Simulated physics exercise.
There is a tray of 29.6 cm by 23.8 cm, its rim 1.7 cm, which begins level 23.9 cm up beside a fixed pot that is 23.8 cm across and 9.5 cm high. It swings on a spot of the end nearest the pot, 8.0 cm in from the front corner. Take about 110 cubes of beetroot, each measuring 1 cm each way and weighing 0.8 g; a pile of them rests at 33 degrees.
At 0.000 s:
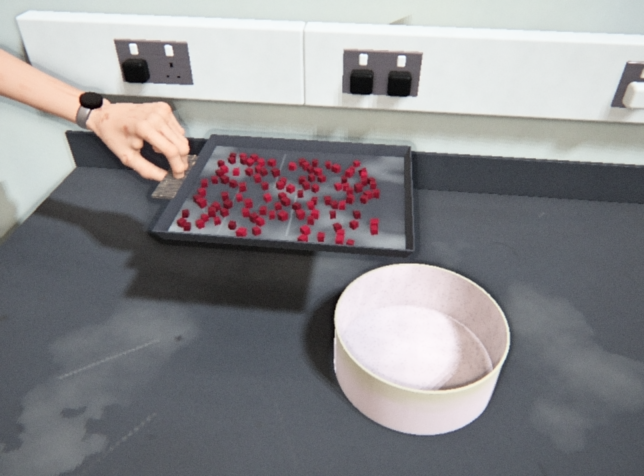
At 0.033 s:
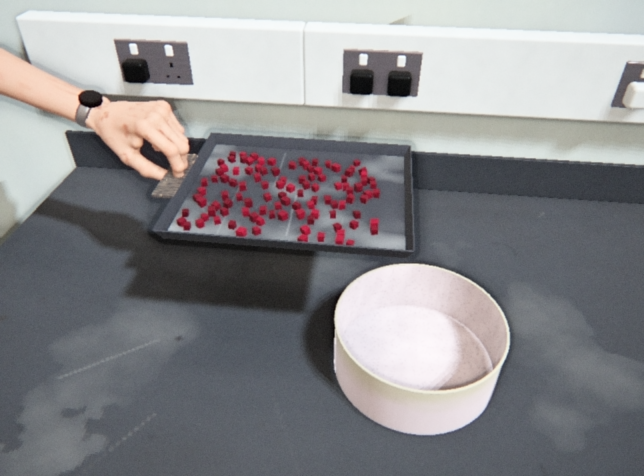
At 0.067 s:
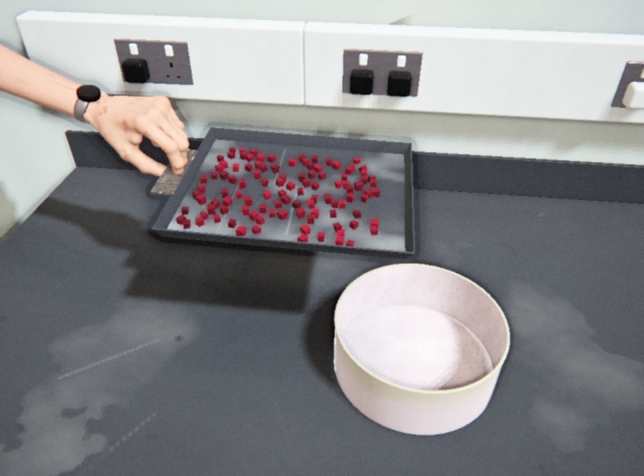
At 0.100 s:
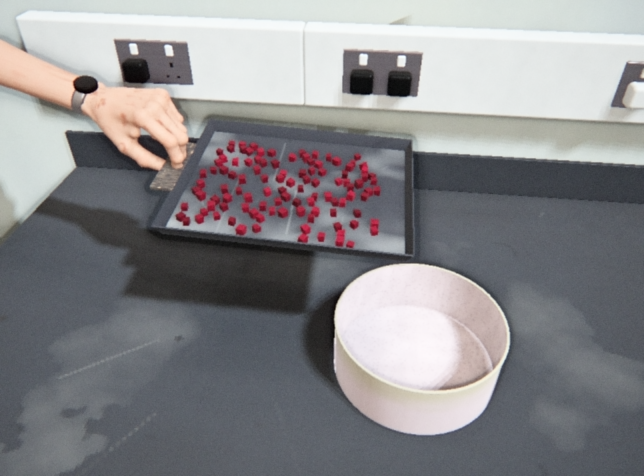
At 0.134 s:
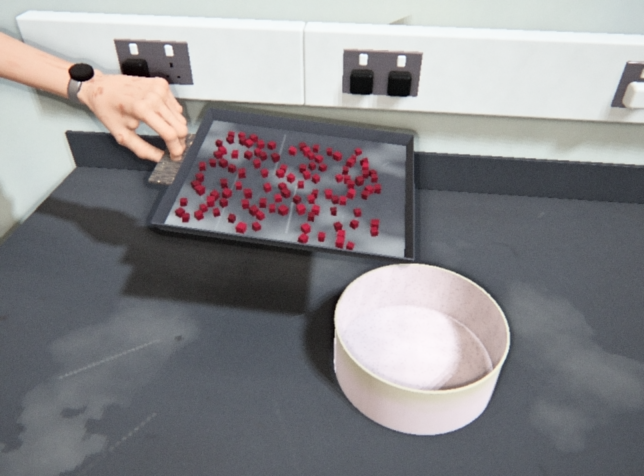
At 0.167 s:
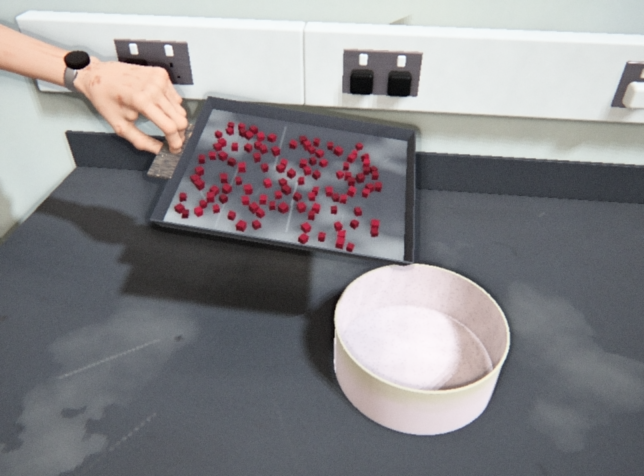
A hand at the left slowly raised the back of a dark tray scattered with small red beetroot cubes, tilting it toward the right front corner, while a round, pale pot stood still on the counter.
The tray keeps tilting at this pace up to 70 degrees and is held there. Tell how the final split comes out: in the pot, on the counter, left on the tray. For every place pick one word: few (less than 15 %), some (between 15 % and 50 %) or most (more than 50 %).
Pot gets most, counter gets some, left on the tray gets few.
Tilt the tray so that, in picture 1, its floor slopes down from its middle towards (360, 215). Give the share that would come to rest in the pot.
Estimate: Near 90 per cent.
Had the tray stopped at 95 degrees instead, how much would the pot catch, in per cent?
Then about 75 per cent.
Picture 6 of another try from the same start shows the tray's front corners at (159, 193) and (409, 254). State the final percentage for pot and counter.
Pot: 95, counter: 5.
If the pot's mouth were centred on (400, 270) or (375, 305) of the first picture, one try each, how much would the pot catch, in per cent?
Spot one: Some 0 per cent; spot two: Some 65 per cent.
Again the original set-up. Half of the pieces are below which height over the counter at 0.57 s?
Roughly 28 centimetres, give or take.
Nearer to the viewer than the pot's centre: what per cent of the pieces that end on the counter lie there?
Roughly 100 per cent.
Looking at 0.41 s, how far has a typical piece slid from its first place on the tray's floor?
It has moved some 1 cm from its start.
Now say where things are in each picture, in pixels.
The first picture shows tray tilt 0 degrees, front corners at (161, 227) and (407, 246); middle of the pieces at (282, 196); pot at (421, 320).
The second picture shows tray tilt 1 degrees, front corners at (161, 227) and (407, 246); middle of the pieces at (282, 196).
The third picture shows tray tilt 2 degrees, front corners at (161, 225) and (407, 248); middle of the pieces at (282, 194).
The fourth picture shows tray tilt 5 degrees, front corners at (160, 222) and (407, 250), lowest corner right front; middle of the pieces at (282, 191).
The fifth picture shows tray tilt 9 degrees, front corners at (160, 219) and (407, 254), lowest corner right front; middle of the pieces at (283, 187).
The sixth picture shows tray tilt 13 degrees, front corners at (159, 216) and (407, 257), lowest corner right front; middle of the pieces at (283, 183); pot at (421, 320). The tray's pace is about 120 degrees a second.
Then, at 0.41 s, tilt 42 degrees; the tray holds 100 %, the pot 0 %.
Then, at 0.57 s, tilt 61 degrees; the tray holds 100 %, the pot 0 %.
After 0.85 s, tilt 70 degrees; the tray holds 10 %, the pot 55 %.
At rest (2.2 s), pot 70 %, counter 25 %, tray 5 %.
